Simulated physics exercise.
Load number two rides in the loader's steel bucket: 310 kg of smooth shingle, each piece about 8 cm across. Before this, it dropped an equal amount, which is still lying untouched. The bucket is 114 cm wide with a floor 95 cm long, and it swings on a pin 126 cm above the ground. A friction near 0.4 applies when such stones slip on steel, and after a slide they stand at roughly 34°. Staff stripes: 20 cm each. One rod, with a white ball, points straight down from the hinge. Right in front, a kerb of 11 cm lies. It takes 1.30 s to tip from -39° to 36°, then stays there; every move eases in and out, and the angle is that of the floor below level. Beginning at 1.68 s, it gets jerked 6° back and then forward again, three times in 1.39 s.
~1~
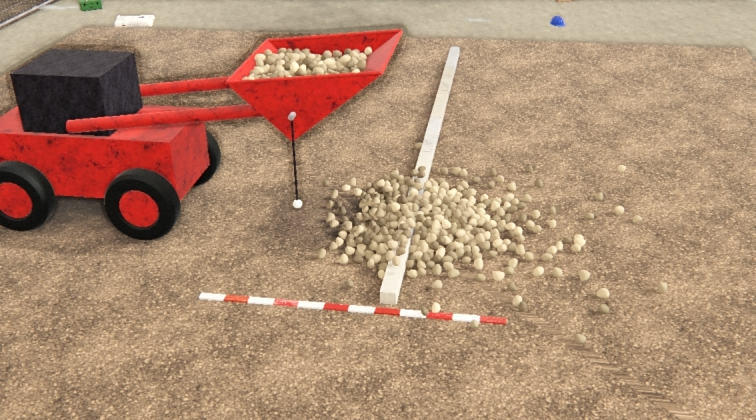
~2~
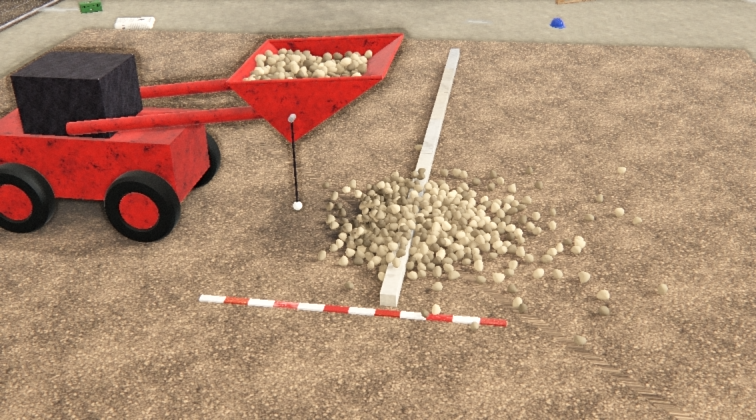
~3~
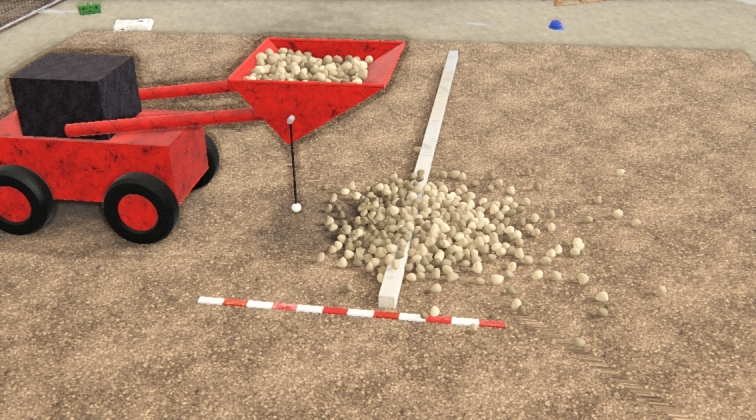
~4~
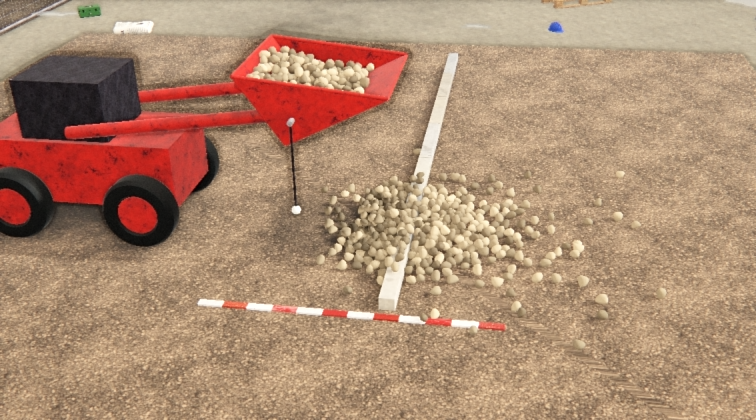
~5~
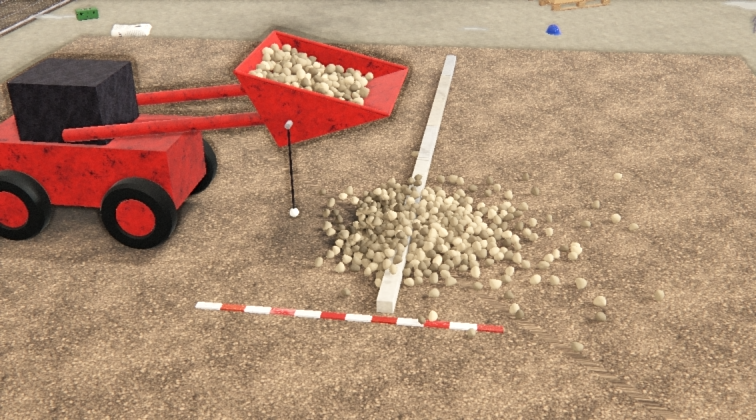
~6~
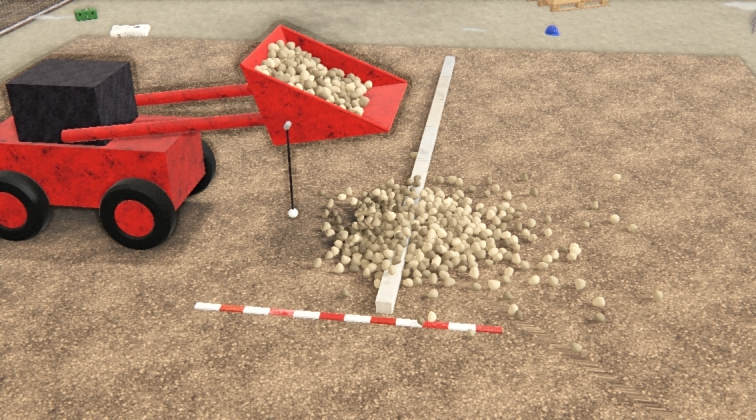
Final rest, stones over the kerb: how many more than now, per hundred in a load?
85 per hundred.
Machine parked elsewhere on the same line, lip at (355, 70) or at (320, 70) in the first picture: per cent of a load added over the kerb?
I'd expect near 60 per cent first and near 15 per cent next.
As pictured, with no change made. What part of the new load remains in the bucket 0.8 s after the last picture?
Roughly 60 per cent of its load.
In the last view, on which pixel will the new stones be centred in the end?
I'd say close to (449, 227).
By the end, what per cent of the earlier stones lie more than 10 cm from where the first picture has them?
Close to 30 in a hundred of them.
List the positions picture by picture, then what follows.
Lip at (381, 73), floor tilted -39°, highest stones at (298, 57). The earlier load is highest near (404, 211), 19 cm above ground level, 43 % on this side of the kerb, 57 % over the kerb, in the first frame.
Lip at (383, 78), floor tilted -37°, highest stones at (285, 59), in the second frame.
The bucket is at -33°, its lip at (385, 86); the top of the load is at (283, 58), in the third frame.
The bucket is at -27°, its lip at (388, 99); the top of the load is at (278, 58), in the fourth frame.
The bucket is at -19°, its lip at (389, 115); the top of the load is at (277, 55), in the fifth frame.
The bucket is at -10°, its lip at (389, 131); the top of the load is at (281, 50), in the sixth frame.
Then, 0.4 s after the last picture the floor is at 25°; in per cent of one load, 100 in the bucket, 43 on this side of the kerb, 57 over the kerb; the foremost stones are at (612, 241).
Then, 0.8 s after the last picture the floor is at 36°; in per cent of one load, 62 in the bucket, 78 on this side of the kerb, 60 over the kerb; the foremost stones are at (612, 241).
Then, 3.0 s after the last picture the floor is at 36°; in per cent of one load, 0 in the bucket, 58 on this side of the kerb, 142 over the kerb; the foremost stones are at (618, 233).
Then, 5.6 s after the last picture the floor is at 36°; in per cent of one load, 0 in the bucket, 58 on this side of the kerb, 142 over the kerb; the foremost stones are at (618, 233). Net gain over the kerb, 85.
